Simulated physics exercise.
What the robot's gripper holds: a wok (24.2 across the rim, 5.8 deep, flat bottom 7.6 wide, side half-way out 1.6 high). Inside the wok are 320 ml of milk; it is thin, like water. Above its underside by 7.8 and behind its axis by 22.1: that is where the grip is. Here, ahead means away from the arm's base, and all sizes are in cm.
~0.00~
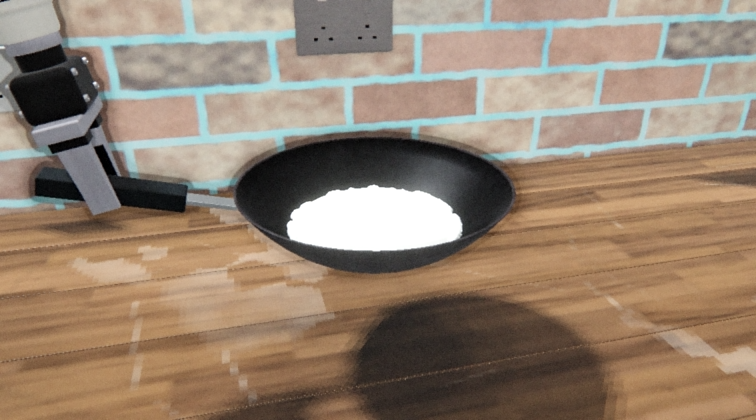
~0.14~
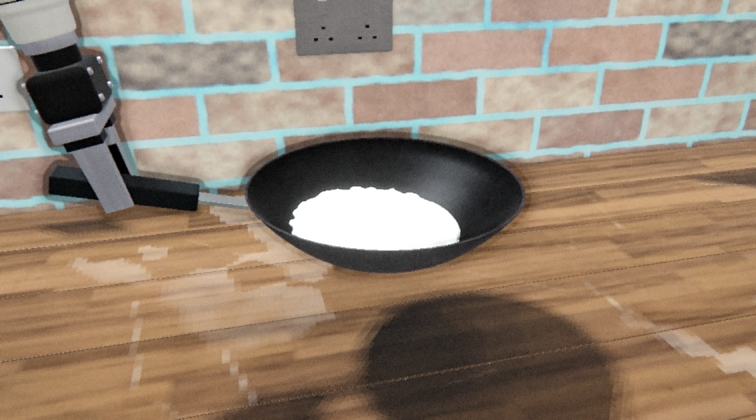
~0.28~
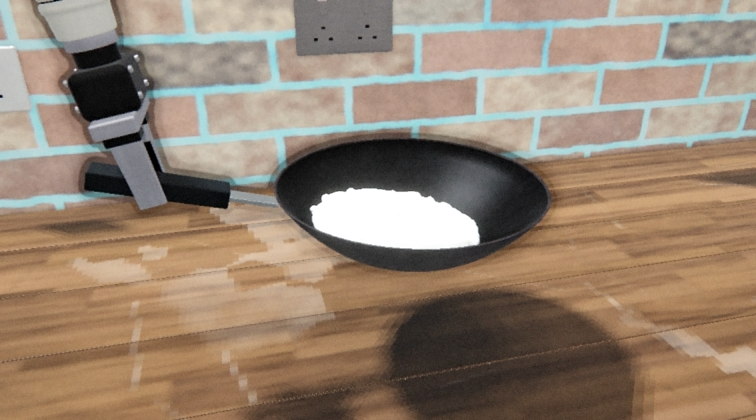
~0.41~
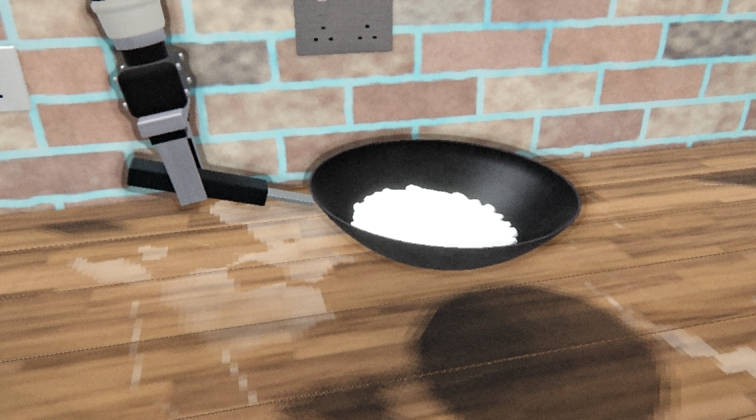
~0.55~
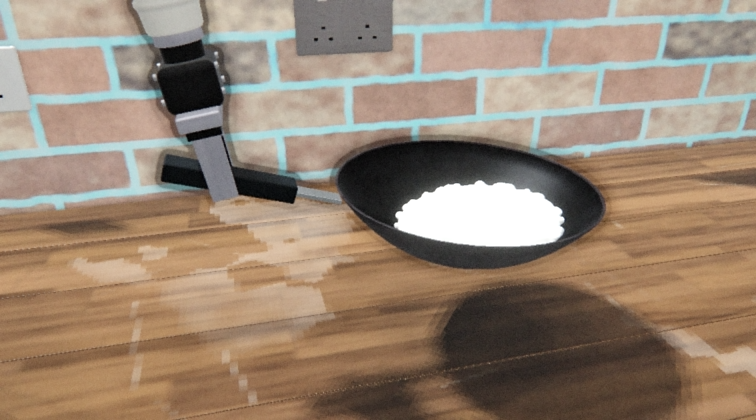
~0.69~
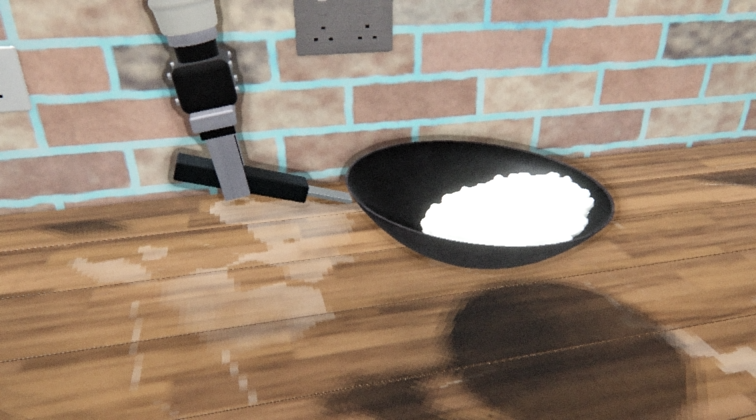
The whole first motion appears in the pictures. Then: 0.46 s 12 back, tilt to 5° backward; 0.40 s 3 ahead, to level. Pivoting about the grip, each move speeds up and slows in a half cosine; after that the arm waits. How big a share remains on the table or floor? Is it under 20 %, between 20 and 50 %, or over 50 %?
Between 20 and 50 %.
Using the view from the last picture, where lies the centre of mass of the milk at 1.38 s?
(269, 247) or thereabouts.
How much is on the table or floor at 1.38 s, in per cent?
3 per cent.
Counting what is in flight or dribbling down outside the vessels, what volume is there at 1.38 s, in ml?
Estimate: About 90 ml.
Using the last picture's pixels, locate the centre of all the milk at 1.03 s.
Near pixel (369, 213).
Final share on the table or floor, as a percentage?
Share at the end: Approx. 35 %.
After 1.03 s, tilted 4° backward, liquid up to 15 above the table; 315 ml in the wok.
After 1.38 s, tilted 2° backward, liquid up to 17 above the table; 215 ml in the wok, 10 ml on the table or floor, 90 ml in the air or running down outside.
After 1.75 s, level, liquid up to 17 above the table; 205 ml in the wok, 100 ml on the table or floor, 10 ml in the air or running down outside.
After 2.55 s, level, liquid up to 15 above the table; 200 ml in the wok, 120 ml on the table or floor.
In the end, 200 ml in the wok, 120 ml on the table or floor. That is 37 % on the table or floor.
